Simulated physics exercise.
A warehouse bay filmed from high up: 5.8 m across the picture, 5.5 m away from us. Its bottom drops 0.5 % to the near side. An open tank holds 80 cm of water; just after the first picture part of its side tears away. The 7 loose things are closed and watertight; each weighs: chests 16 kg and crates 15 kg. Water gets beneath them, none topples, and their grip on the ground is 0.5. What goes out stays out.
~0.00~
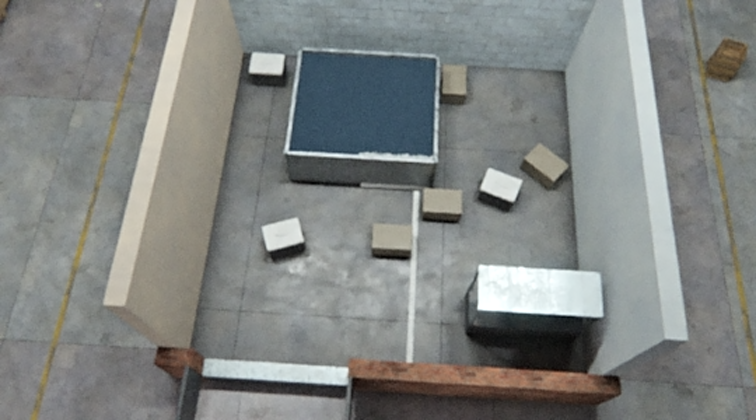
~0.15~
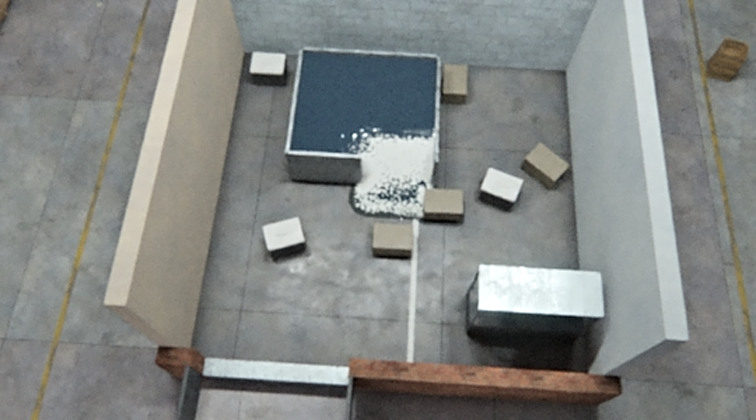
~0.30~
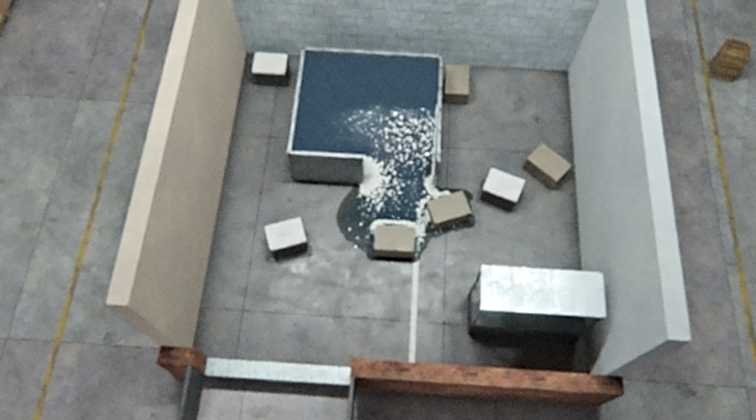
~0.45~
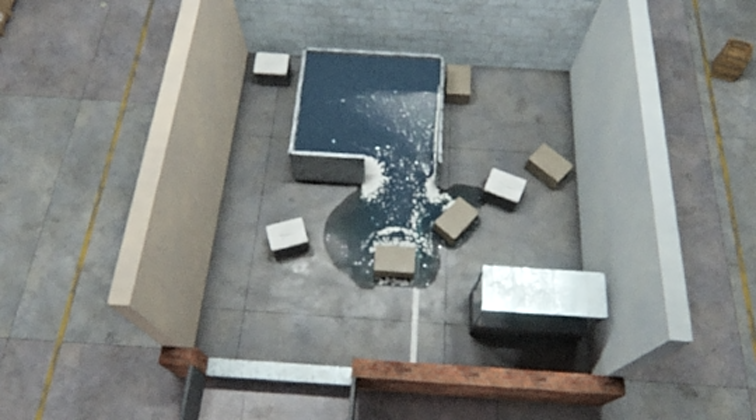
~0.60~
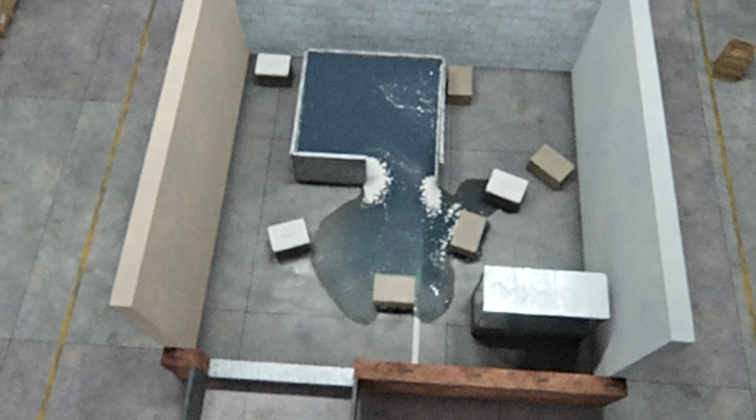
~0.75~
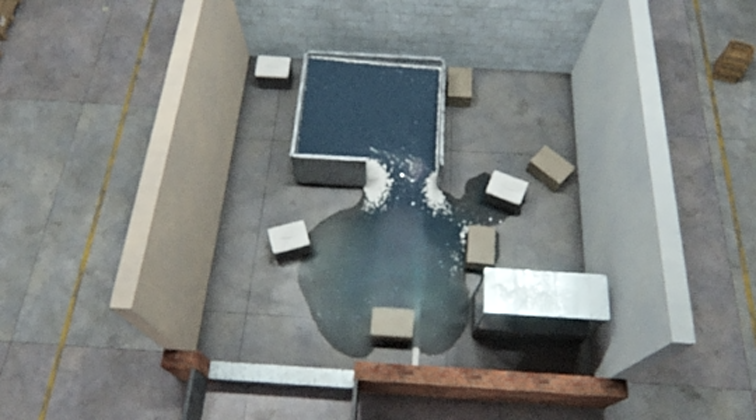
Water pours through a gap in the near side of a square tank and spreads across the grey floor of a walled bay, pushing two tan boxes toward the near side while the other boxes stay in place.
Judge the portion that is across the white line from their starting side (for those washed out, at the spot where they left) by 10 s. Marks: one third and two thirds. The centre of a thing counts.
That comes to less than a third.
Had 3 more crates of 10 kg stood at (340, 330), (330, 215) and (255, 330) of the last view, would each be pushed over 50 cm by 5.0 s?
In turn: More, short of it, more.
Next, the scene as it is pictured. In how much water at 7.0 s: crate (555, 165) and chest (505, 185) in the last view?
About 11 and 4 cm.
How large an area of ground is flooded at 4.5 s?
Some 24 m2.
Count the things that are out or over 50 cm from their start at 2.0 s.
By then 2.
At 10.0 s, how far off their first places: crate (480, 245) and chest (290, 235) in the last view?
In that order: 30 cm, 0 cm.
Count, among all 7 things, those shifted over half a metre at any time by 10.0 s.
3 of them.
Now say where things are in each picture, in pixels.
The first frame shows a crate at (392, 236) rests on the ground; a crate at (443, 201), on the bottom; 4.2 m2 under water; 0 of 7 have shifted.
The second frame shows a crate at (393, 236), on the bottom; a crate at (444, 201), on the bottom; 4.9 m2 under water; 0 of 7 have shifted.
The third frame shows a crate at (395, 238), on the bottom; a crate at (449, 207) rests on the ground, 12 cm from its start; water covers 5.7 m2; 1 of 7 have shifted.
The fourth frame shows a crate at (395, 259) rests on the ground, 37 cm from its start; a crate at (457, 217), on the bottom, 32 cm from its start; water covers 6.9 m2; 2 of 7 have shifted.
The fifth frame shows a crate at (394, 288), on the bottom, 82 cm from its start; a crate at (469, 231), on the bottom, 57 cm from its start; 8.4 m2 under water; 2 of 7 have shifted.
The sixth frame shows a crate at (393, 322) rests on the ground, 129 cm from its start; a crate at (482, 244) rests on the ground, 83 cm from its start; water covers 10.1 m2; 2 of 7 have shifted.
After 2.0 s 0 of 7 are over the mark; 2 afloat.
After 4.5 s 0 of 7 are over the mark; 0 afloat.
After 7.0 s 0 of 7 are over the mark; 3 afloat.
After 10.0 s 0 of 7 are over the mark; 3 afloat.
